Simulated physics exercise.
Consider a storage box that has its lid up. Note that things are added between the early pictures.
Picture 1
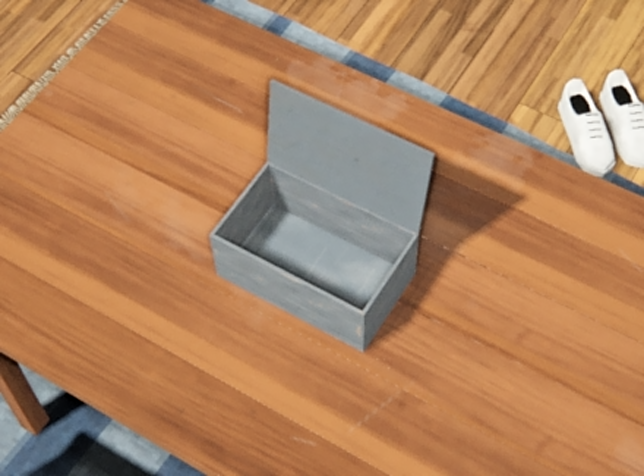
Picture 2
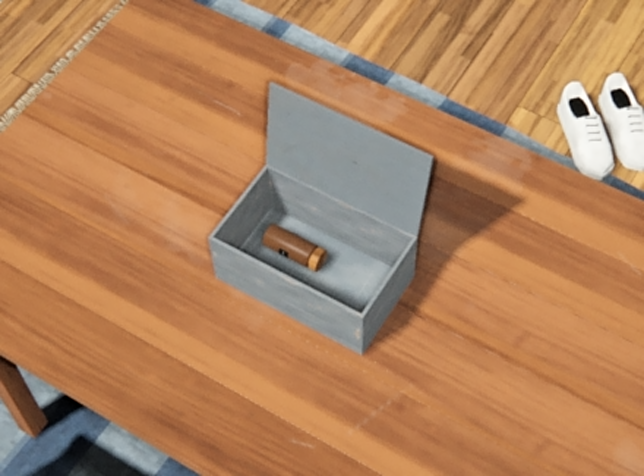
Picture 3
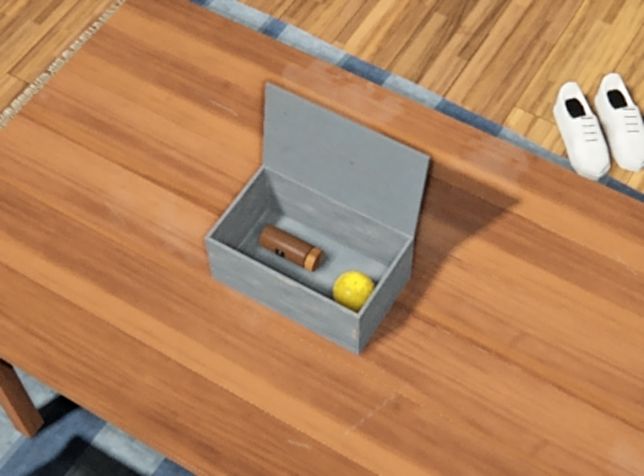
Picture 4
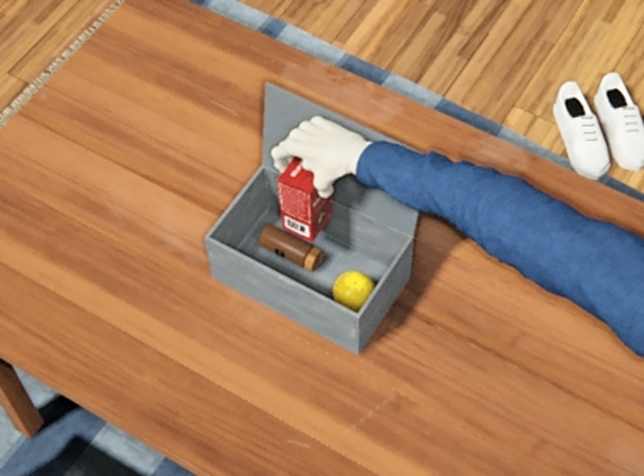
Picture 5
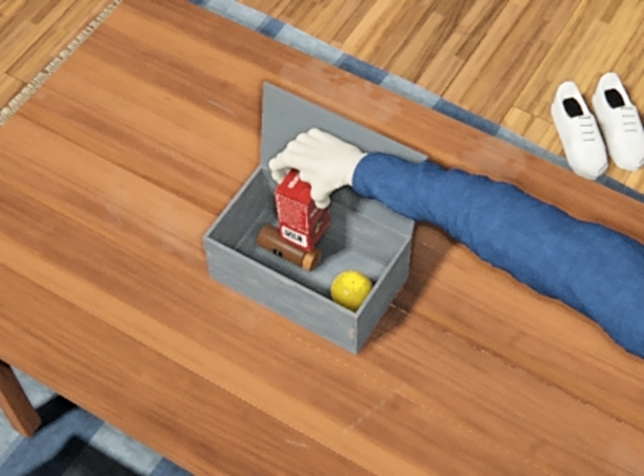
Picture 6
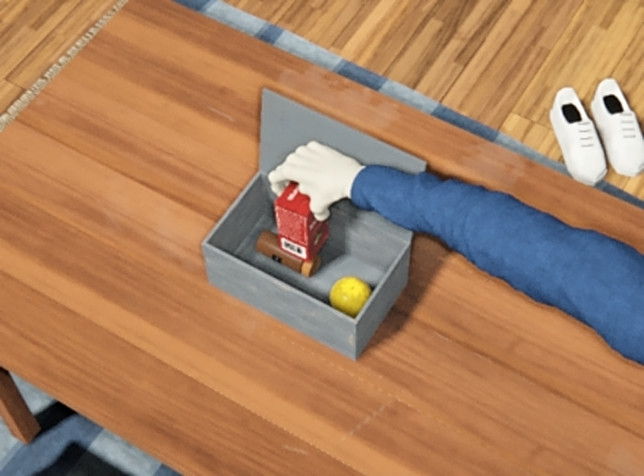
A gloved hand lowers a red carton into an open gray box holding a brown shaker and yellow ball.
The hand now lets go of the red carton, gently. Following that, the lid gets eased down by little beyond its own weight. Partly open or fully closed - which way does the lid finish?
Partly open.
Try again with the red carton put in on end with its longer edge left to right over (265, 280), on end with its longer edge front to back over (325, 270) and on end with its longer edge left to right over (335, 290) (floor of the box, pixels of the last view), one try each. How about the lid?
Going in order, the lid is left partly open, then comes down all the way, then comes down all the way.
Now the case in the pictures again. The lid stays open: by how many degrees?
The lid sits around 35° above the rim.
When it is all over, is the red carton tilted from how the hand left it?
At the finish the red carton goes crooked.
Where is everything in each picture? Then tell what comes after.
In the first frame, the last thing is not in view yet.
In the second frame, the last thing is not in view yet; brown shaker (295, 248).
In the third frame, the last thing is not in view yet; brown shaker (292, 248).
In the fourth frame, coming down; red carton (306, 197); brown shaker (291, 248).
In the fifth frame, coming down; red carton (303, 207); brown shaker (289, 248).
In the sixth frame, in place under the hand; red carton (303, 219); brown shaker (288, 254).
Then, 0.80 s later than the last frame, lid starting down; red carton tilted by 29° near (299, 229); brown shaker moved about its own width.
Then, 1.40 s later than the last frame, lid 78° above the rim; red carton tilted by 34° near (295, 236); brown shaker moved about its own width.
Then, 1.60 s later than the last frame, lid 64° above the rim; red carton tilted by 39° near (294, 242); brown shaker moved well along.
Then, 1.80 s later than the last frame, lid 47° above the rim; red carton tilted by 40° near (294, 242); brown shaker moved well along.
When it is over, lid 35° above the rim; lying over in the box, red carton; moved from the start, brown shaker; yellow apple as before. End places, in pixels of the last picture, red carton near (294, 242).
